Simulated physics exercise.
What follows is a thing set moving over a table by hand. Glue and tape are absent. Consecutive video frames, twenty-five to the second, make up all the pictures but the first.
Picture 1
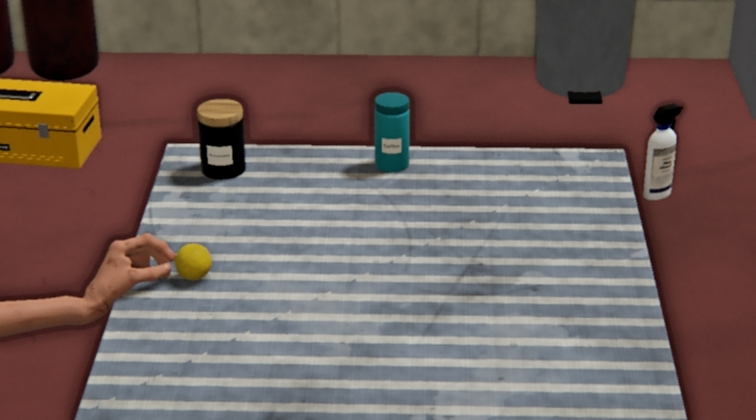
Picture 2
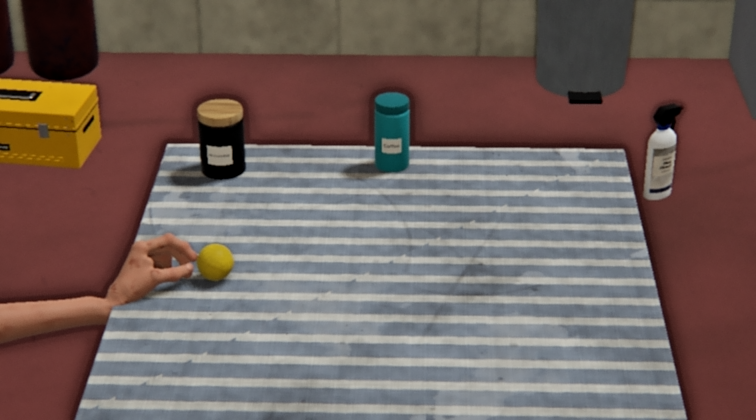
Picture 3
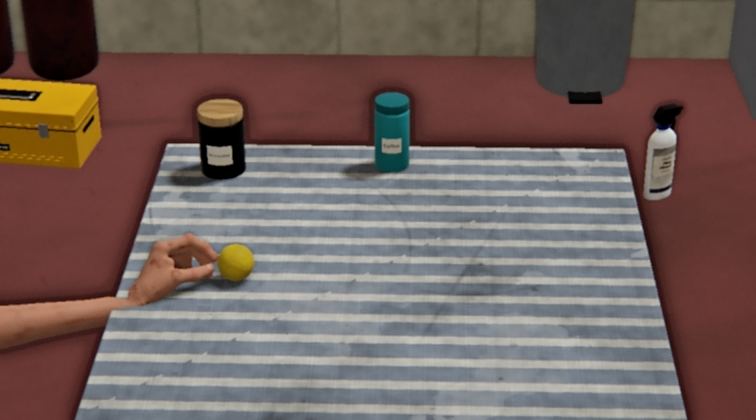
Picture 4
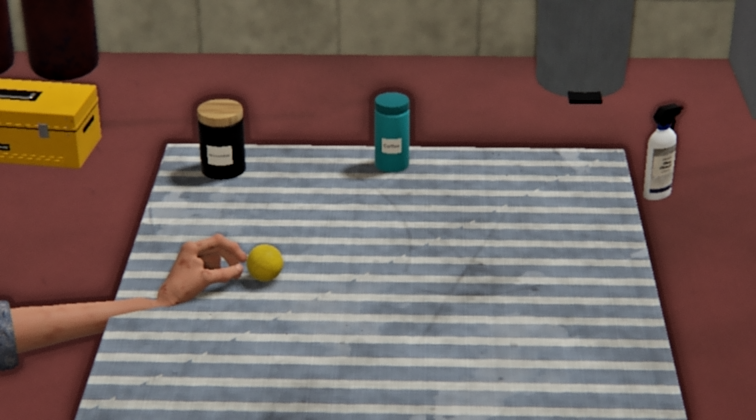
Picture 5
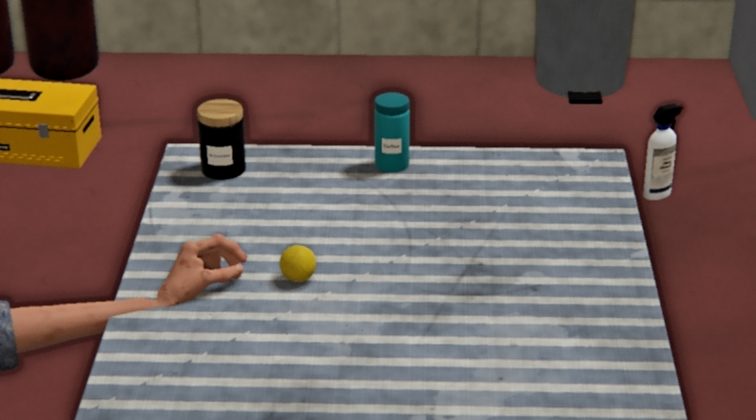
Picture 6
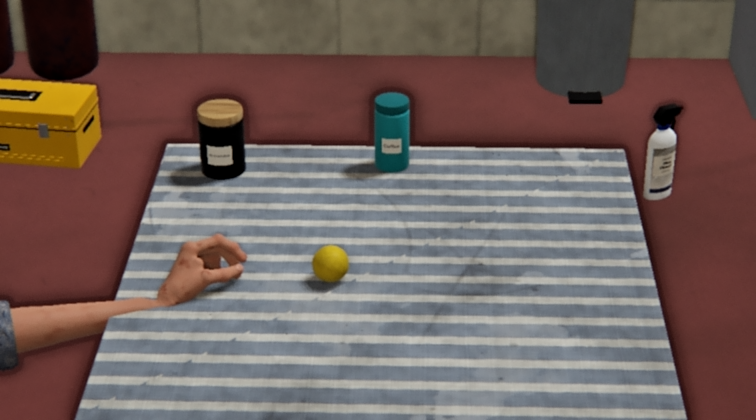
On a striped cloth, a hand pushes a yellow lemon right, and it rolls away from the fingers.
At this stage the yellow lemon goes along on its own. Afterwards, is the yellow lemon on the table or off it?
Ha, it is off the tabletop once it's done.
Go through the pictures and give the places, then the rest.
The first picture shows under the hand; yellow lemon (193, 262).
The second picture shows under the hand; yellow lemon (215, 262).
The third picture shows under the hand; yellow lemon (236, 262).
The fourth picture shows yellow lemon (265, 263).
The fifth picture shows yellow lemon (298, 263) shifted about its own width.
The sixth picture shows yellow lemon (331, 264) shifted well along.
Then, 0.30 s on from there, yellow lemon shifted well along near (562, 267).
Then, 0.60 s on from there, yellow lemon now off the table.
Then, 1.00 s on from there, things are still on the move.
In the end, off the table, yellow lemon.
